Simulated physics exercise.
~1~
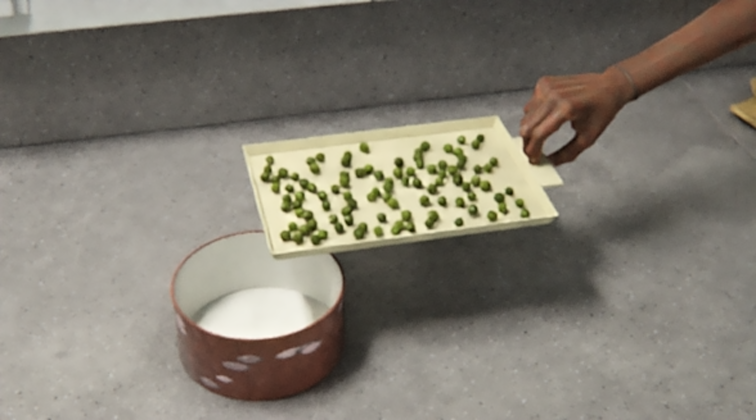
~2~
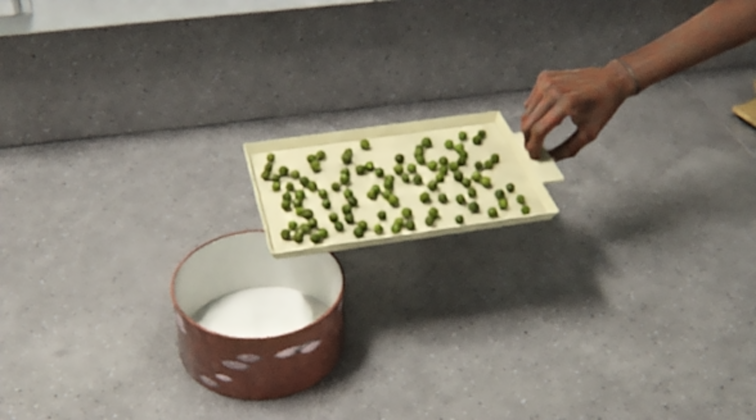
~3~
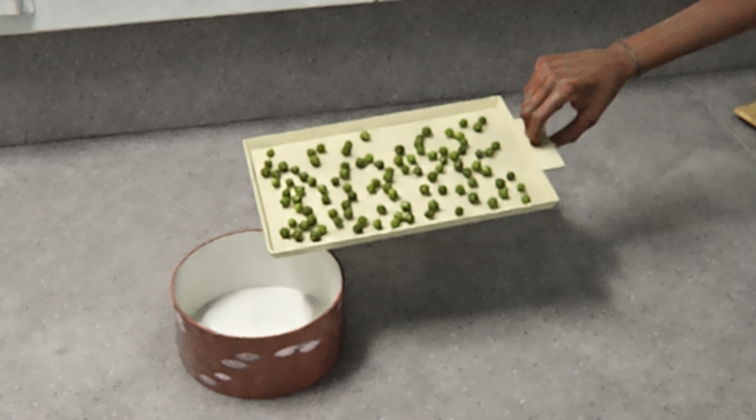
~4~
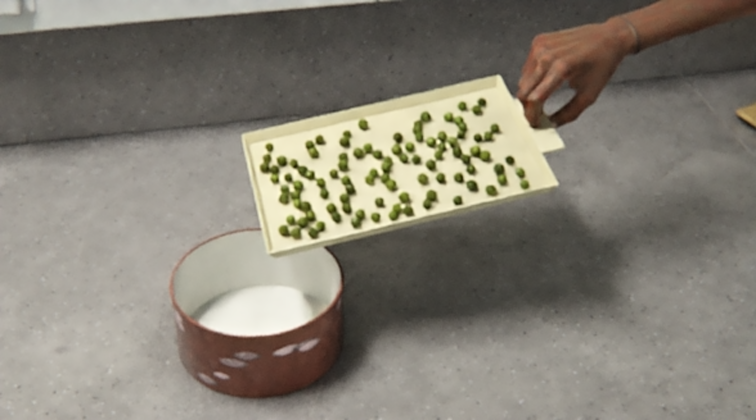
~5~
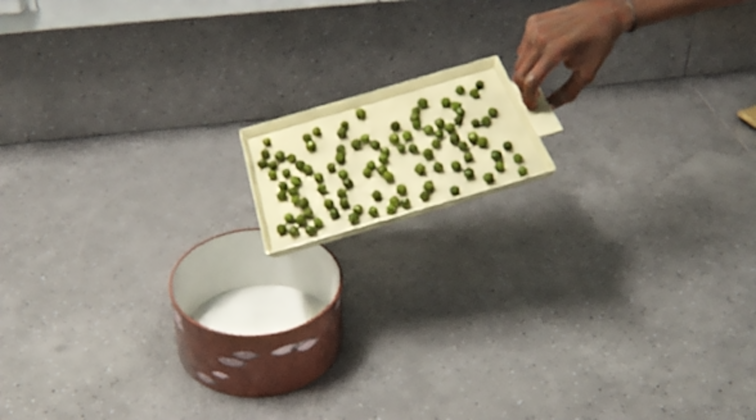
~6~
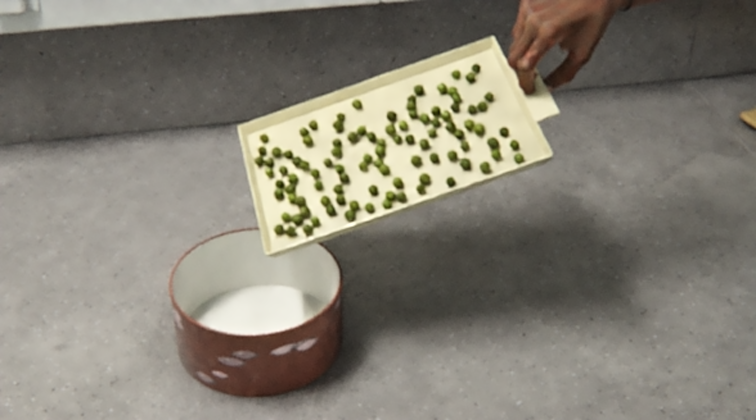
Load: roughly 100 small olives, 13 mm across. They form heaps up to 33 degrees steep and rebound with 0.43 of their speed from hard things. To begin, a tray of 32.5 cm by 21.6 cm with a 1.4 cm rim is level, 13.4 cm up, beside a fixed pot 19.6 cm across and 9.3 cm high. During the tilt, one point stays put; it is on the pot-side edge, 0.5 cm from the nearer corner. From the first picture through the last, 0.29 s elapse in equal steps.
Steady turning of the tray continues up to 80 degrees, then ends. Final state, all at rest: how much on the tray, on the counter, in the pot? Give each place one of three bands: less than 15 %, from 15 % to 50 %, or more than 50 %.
Tray - less than 15 %; counter - less than 15 %; pot - more than 50 %.
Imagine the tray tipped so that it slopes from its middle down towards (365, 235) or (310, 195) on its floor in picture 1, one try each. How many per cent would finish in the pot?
Approximately 65 percent, then 40 percent.
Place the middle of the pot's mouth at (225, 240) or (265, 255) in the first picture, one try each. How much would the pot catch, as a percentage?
Estimates: 40 in a hundred and 75 in a hundred.
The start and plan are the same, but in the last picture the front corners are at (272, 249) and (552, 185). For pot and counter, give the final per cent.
Per cent by place - pot 85, counter 15.
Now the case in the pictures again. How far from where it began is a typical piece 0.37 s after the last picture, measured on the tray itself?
Displacement on the tray: Roughly 10 cm.
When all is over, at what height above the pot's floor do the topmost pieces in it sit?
About 2.5 centimetres.
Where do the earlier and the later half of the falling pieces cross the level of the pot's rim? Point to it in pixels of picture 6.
At about (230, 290), then at (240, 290).
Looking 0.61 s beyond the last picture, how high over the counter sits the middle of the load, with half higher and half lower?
I'd say near 18 cm.
Then, 0.37 s after the last picture, tilt 49 degrees; the tray holds 100 %, the pot 0 %.
Then, 0.61 s after the last picture, tilt 69 degrees; the tray holds 80 %, the pot 10 %.
Then, 0.96 s after the last picture, tilt 80 degrees; the tray holds 20 %, the pot 75 %.
In the end, tray 0 %, counter 0 %, pot 100 %.
